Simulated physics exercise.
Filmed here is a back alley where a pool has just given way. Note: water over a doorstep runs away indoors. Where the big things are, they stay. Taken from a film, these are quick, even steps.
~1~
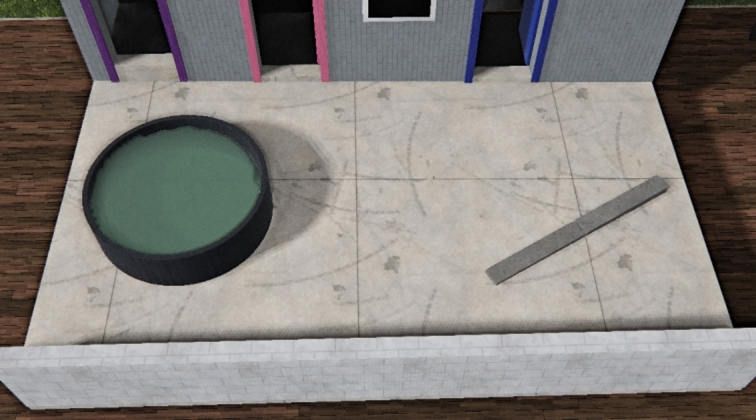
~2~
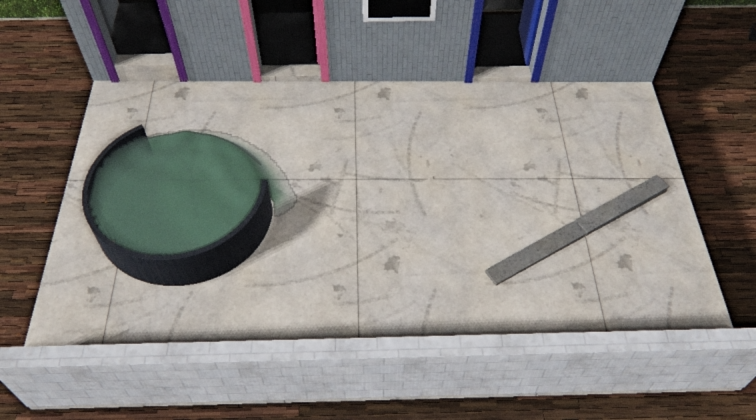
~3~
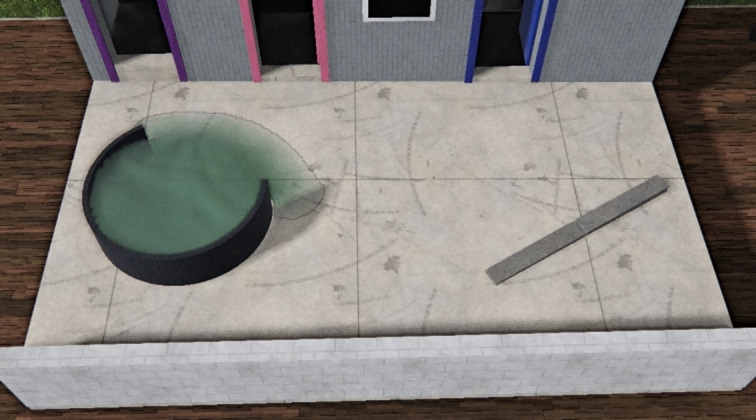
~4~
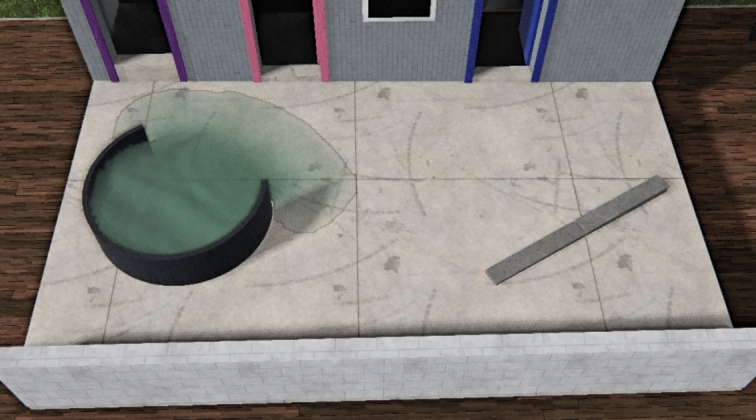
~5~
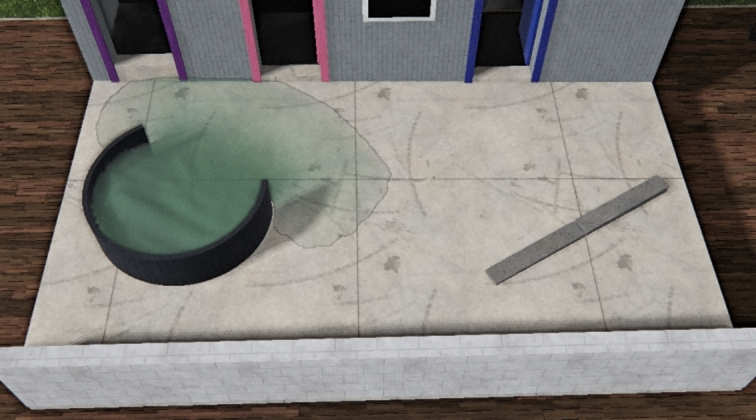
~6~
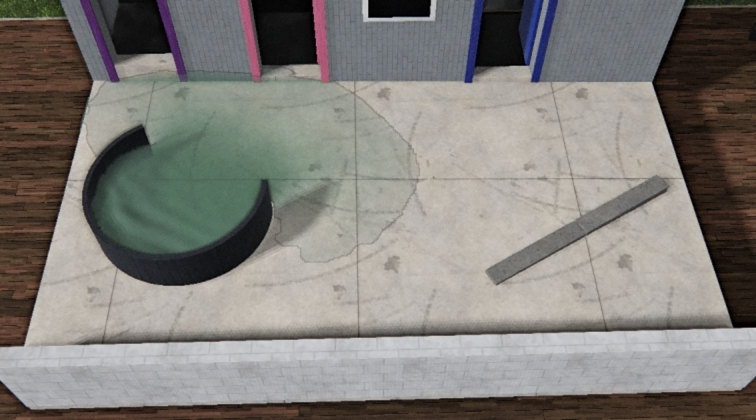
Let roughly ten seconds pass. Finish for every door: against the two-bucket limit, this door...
The blue door remains within it; the purple door remains within it; the pink door surpasses it.
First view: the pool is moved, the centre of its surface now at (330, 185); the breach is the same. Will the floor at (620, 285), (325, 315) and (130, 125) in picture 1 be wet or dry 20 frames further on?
First one stays unwetted, next one stays unwetted, last one gets inundated.
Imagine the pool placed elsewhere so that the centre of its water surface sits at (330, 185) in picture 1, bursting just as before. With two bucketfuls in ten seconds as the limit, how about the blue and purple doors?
Log - blue door: Limit exceeded; purple door: Limit not reached.
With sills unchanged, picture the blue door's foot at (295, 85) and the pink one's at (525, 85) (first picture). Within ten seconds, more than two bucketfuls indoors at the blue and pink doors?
I reckon the blue door admits more while the pink door admits less.
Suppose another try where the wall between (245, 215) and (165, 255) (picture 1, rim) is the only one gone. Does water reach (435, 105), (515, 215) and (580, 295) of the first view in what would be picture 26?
The first spot is spared, the second swamped, the third swamped.
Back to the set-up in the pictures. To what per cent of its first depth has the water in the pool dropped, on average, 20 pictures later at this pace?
I'd say some 16 %.
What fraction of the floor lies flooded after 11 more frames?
My estimate is roughly 40 percent.
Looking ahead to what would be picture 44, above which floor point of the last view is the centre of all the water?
Near (395, 151).
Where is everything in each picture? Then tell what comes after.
The first picture shows still water in the pool at (177, 186).
In the second picture, water pours out on the pool's far side and has run to a hidden place.
In the third picture, the front is at a hidden place, out from the gap on the pool's far side.
In the fourth picture, the front is at (133, 108), out from the gap on the pool's far side.
In the fifth picture, water pours out on the pool's far side and has run to (379, 185).
In the sixth picture, water pours out on the pool's far side and has run to (409, 175).
A moment on, water covers 35 % of the floor; the blue door not reached, the purple door wet at the sill, nothing in, the pink door under two buckets in.
Next, water covers 40 % of the floor; the blue door wet at the sill, nothing in, the purple door wet at the sill, nothing in, the pink door over two buckets in.
Then, water covers 45 % of the floor; the blue door under two buckets in, the purple door wet at the sill, nothing in, the pink door far over two buckets in.
Later, water covers 45 % of the floor; the blue door under two buckets in, the purple door wet at the sill, nothing in, the pink door far over two buckets in.
In the end, water covers 35 % of the floor; the blue door under two buckets in, the purple door wet at the sill, nothing in, the pink door far over two buckets in.
